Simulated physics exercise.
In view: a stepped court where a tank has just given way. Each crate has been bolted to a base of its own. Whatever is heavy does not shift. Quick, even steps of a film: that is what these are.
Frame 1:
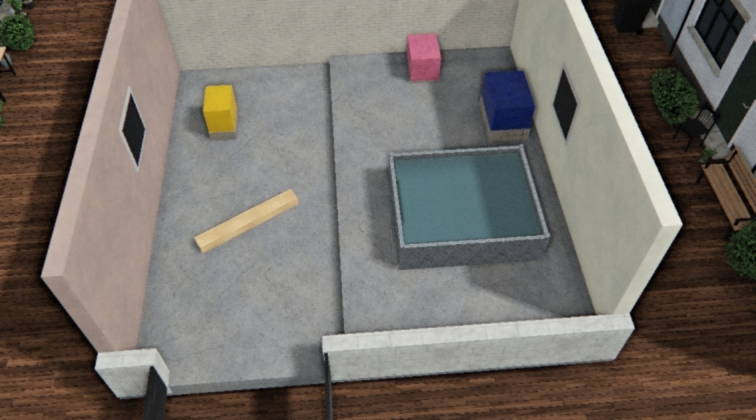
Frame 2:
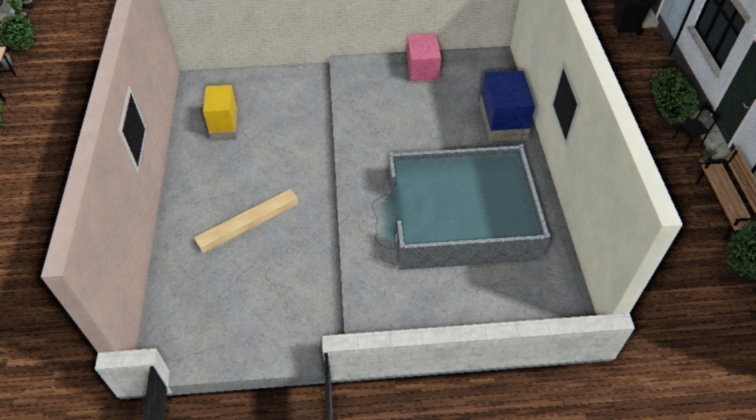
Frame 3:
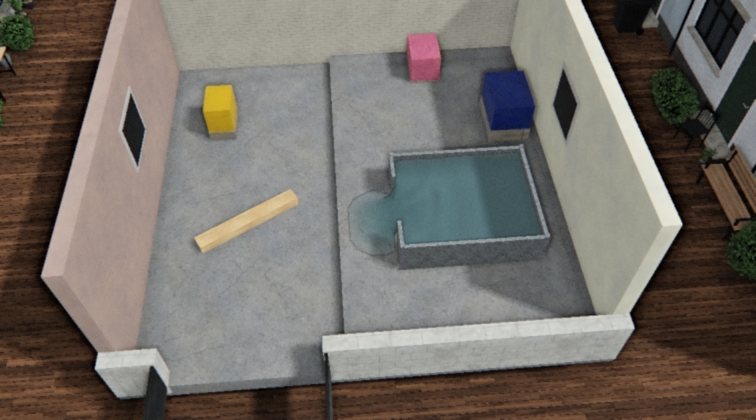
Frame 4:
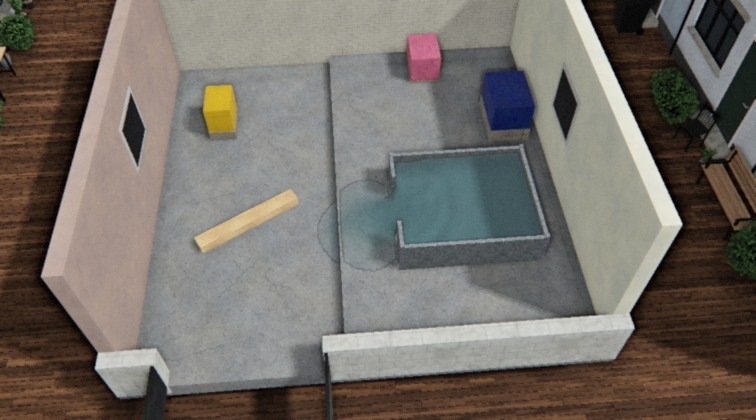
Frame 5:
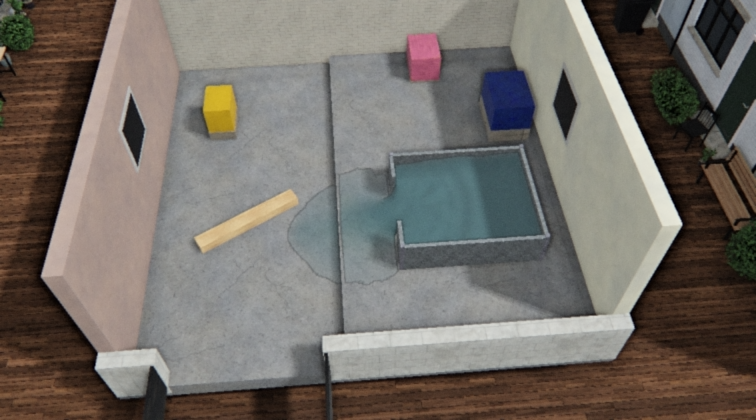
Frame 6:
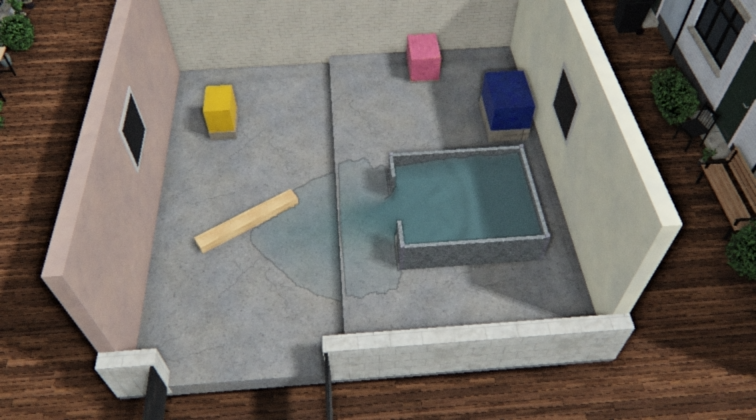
A walled tank of still water opened on its left side, and the water poured out through the gap, spreading left across the grey floor, over the step and up to the wooden beam.
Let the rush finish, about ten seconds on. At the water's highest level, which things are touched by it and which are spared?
Outcome: The pink crate will not be touched; the yellow crate will not be touched; the blue crate will not be touched.
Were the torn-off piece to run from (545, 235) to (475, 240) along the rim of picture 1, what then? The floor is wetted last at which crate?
It's the yellow crate.
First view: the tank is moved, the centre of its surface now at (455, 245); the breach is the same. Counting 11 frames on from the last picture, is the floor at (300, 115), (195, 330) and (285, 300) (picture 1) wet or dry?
First unwetted; next drenched; last drenched.
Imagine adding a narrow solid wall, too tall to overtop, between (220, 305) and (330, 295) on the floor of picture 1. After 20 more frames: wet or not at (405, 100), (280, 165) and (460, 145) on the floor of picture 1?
One by one: Spared, soaked, spared.
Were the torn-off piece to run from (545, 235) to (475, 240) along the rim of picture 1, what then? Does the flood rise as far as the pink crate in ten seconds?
My reading: Pink crate takes water.
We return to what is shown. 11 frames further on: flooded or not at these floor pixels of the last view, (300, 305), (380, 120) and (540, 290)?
Going through them one by one, the first is waterlogged, the second spared and the third spared.
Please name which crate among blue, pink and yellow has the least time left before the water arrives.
That would be the one in yellow.
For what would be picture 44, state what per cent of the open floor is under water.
Share estimate: About 50 per cent.
A moment on, water covers 20 % of the floor; the pink crate not reached, the yellow crate not reached, the blue crate not reached.
Next, water covers 35 % of the floor; the pink crate not reached, the yellow crate water round its plinth, the blue crate not reached.
Then, water covers 40 % of the floor; the pink crate not reached, the yellow crate water round its plinth, the blue crate not reached.
Later, water covers 50 % of the floor; the pink crate not reached, the yellow crate water round its plinth, the blue crate not reached.
In the end, water covers 55 % of the floor; the pink crate stayed above the water, the yellow crate stayed above the water, the blue crate stayed above the water.
